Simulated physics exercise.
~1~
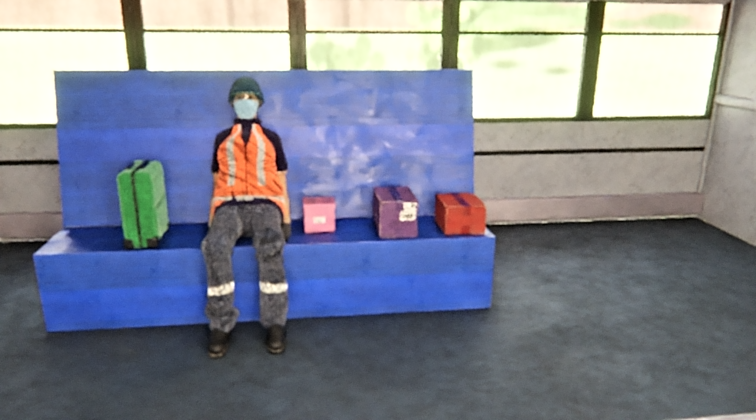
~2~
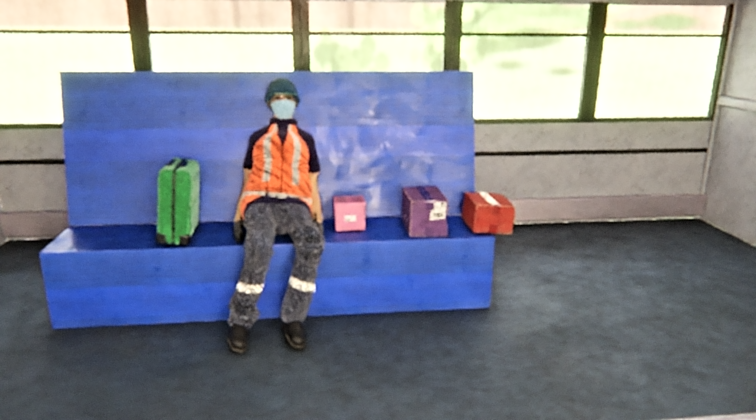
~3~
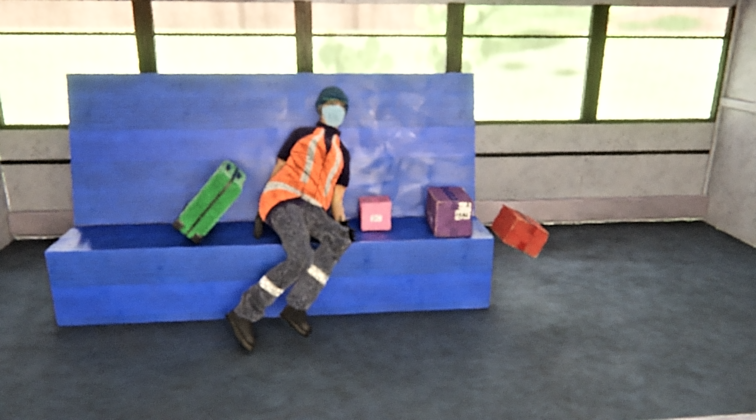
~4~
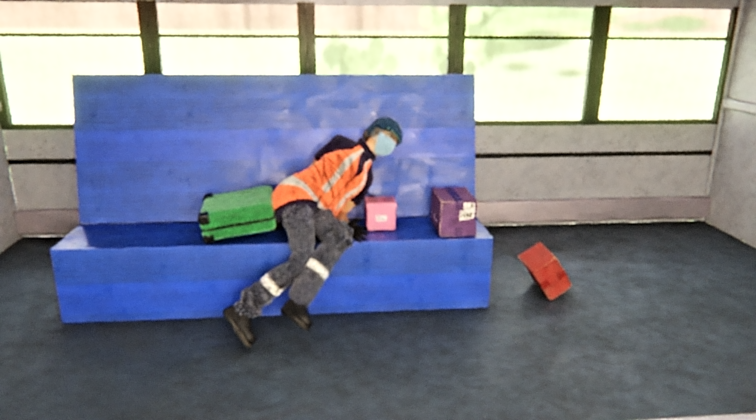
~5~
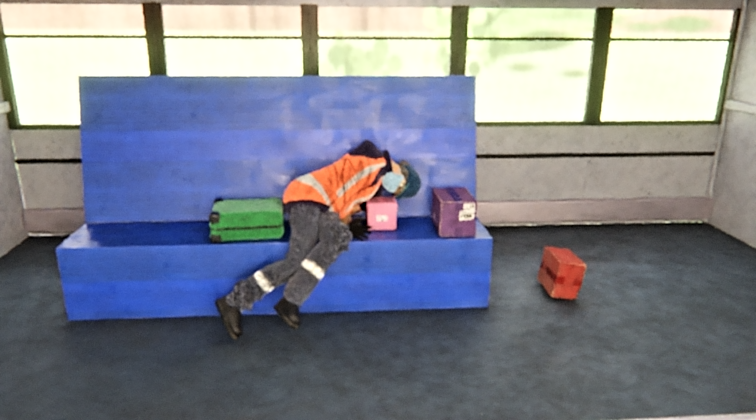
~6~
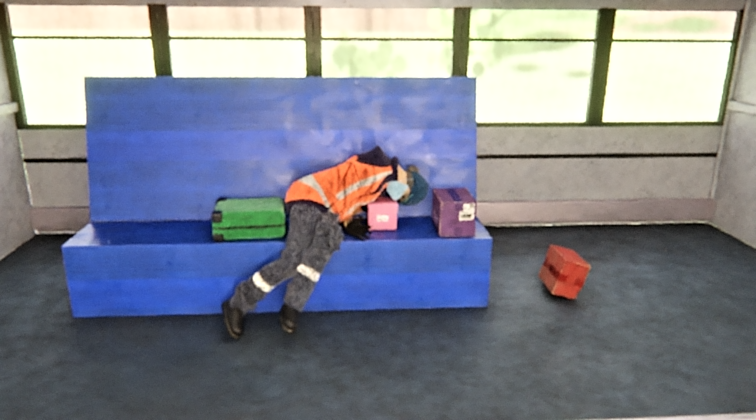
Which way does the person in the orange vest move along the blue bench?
The person moves to the right, slumping over towards the pink tub.
Masked commuter in orange vest sliding right and slumping over a pink tub as green case topples and red carton drops off bench.
